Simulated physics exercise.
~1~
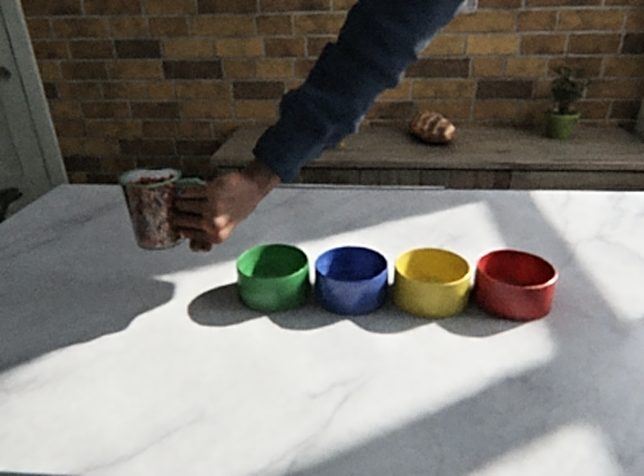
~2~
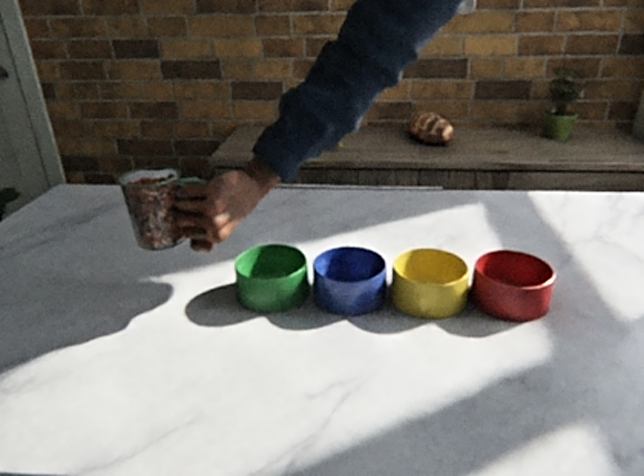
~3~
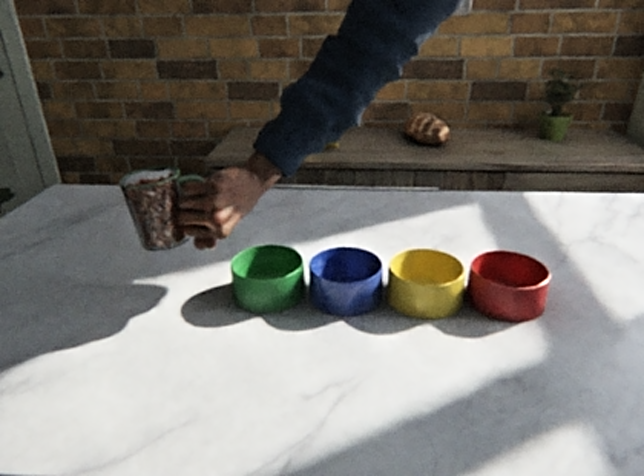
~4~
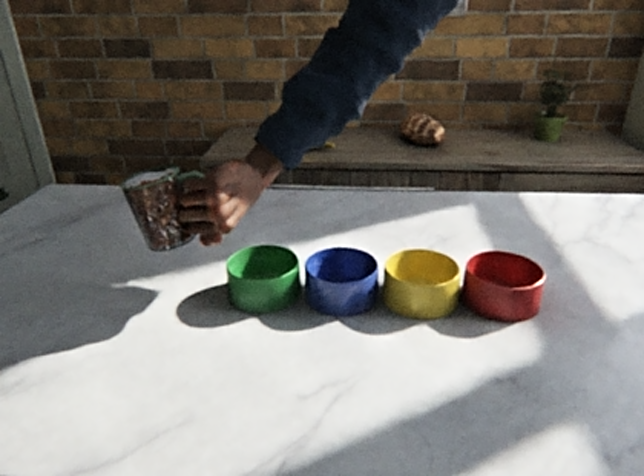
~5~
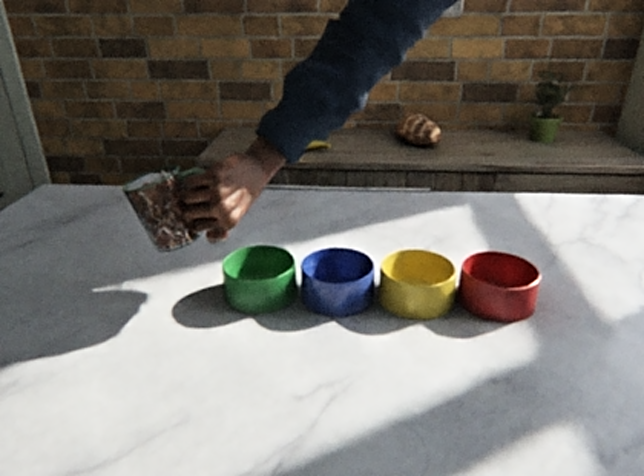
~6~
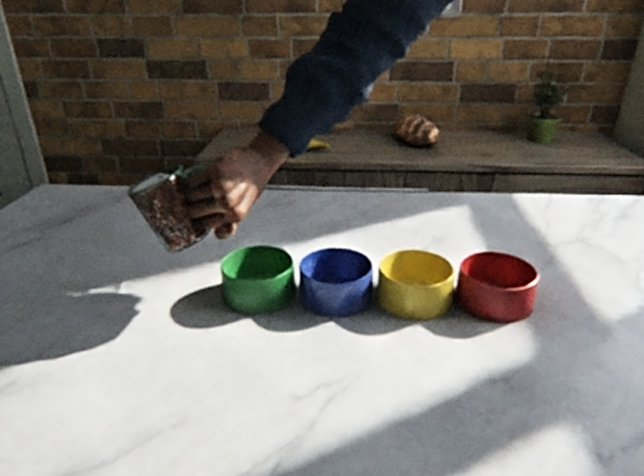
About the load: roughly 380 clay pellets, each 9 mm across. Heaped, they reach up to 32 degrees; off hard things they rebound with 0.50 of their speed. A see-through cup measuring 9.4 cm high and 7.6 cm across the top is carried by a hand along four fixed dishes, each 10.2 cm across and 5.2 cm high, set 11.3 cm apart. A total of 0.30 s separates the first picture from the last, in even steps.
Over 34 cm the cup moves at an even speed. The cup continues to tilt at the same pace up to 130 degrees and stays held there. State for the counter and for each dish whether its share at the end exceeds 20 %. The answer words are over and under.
Red: Under. Blue: Over. Green: Over. Yellow: Under. Counter: Under.
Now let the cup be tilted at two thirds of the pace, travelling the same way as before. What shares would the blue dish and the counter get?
Blue 90; counter 0.
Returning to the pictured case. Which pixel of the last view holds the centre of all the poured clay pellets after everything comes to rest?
At about (308, 285).
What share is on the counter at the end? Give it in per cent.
The answer is roughly 10 per cent.
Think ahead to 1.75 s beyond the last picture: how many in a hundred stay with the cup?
Somewhere near 0 per cent.
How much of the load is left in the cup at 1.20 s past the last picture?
Somewhere close to 25 percent.
Then, 0.72 s after the last picture, tilt 87 degrees; cup holds 95 %.
Then, 1.20 s after the last picture, tilt 129 degrees; cup holds 25 %, blue 20 %, green 35 %.
Then, 1.75 s after the last picture, tilt 130 degrees; cup holds 0 %, blue 50 %, green 40 %.
In the end, red 0 %, blue 50 %, green 40 %, yellow 0 %, counter 10 %.
